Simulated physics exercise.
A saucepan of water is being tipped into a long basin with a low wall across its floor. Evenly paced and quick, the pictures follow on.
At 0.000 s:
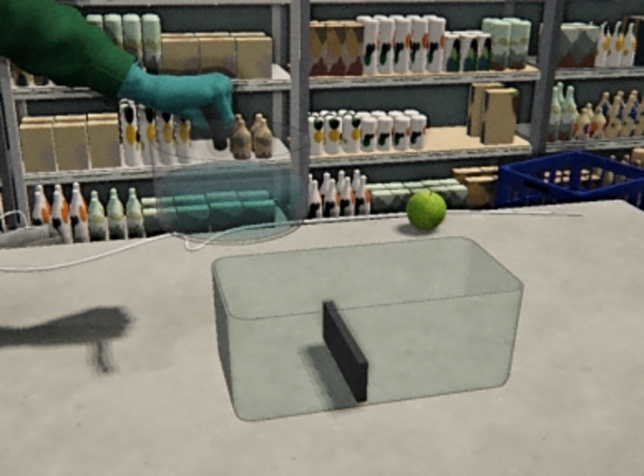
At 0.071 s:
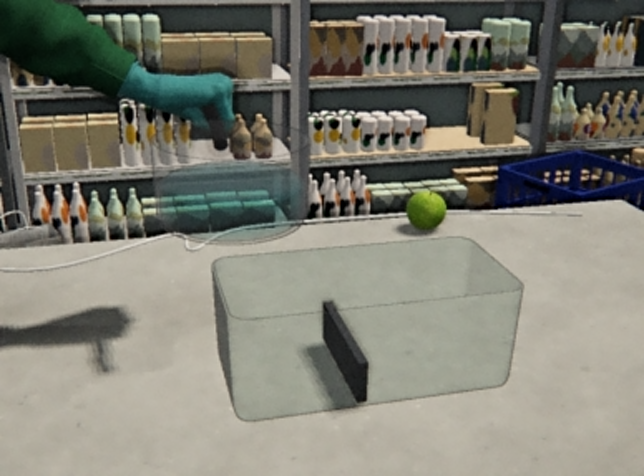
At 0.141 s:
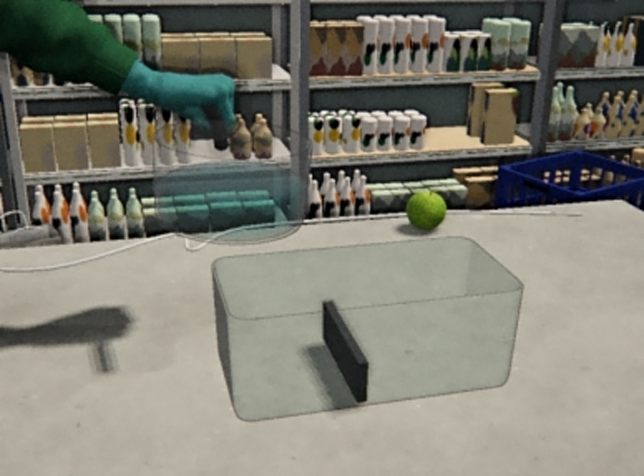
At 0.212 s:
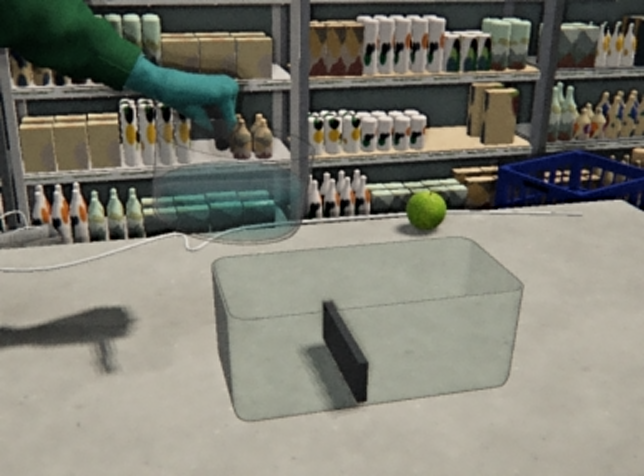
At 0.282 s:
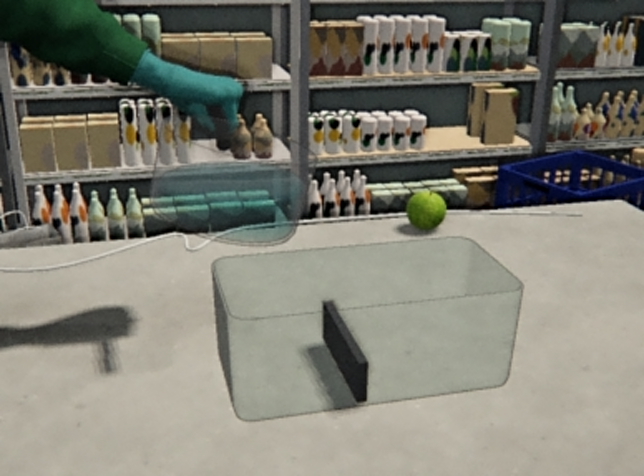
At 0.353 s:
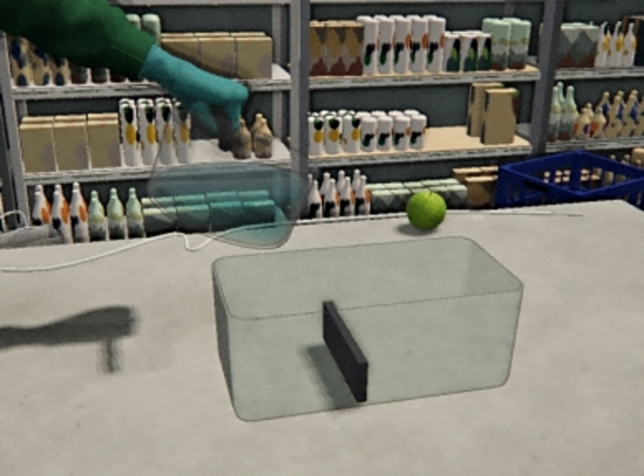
In a shop aisle, a green-sleeved arm in a teal glove gradually tilting a clear container rightward above a counter, beside a transparent basin.
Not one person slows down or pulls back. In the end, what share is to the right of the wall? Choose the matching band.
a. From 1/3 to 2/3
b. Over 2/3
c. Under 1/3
Answer: A.
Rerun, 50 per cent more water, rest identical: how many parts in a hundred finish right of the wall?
My estimate is about 65 percent.
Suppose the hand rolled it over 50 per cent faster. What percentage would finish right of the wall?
I'd say close to 35 %.
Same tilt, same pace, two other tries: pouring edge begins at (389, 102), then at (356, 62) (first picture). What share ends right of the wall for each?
Near 95 per cent for the first start, near 95 per cent for the second.
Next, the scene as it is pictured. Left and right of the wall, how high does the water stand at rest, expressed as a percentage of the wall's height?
On the left roughly 40, on the right roughly 20.
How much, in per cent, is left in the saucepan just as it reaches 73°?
It works out to close to 65 percent.
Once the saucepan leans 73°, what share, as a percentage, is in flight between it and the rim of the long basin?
Share: Approx. 25 %.
By 0.74 s the tilt is 73° and 63 per cent is still to pour, 3 is left of the wall and 8 right of it.
By 1.03 s the tilt is 99° and 17 per cent is still to pour, 30 is left of the wall and 44 right of it.
By 1.33 s the tilt is 102° and 2 per cent is still to pour, 52 is left of the wall and 44 right of it.
By 1.65 s the tilt is 102° and 0 per cent is still to pour, 55 is left of the wall and 44 right of it.
At rest 55 per cent lies left of the wall, 44 right of it and 0 outside.
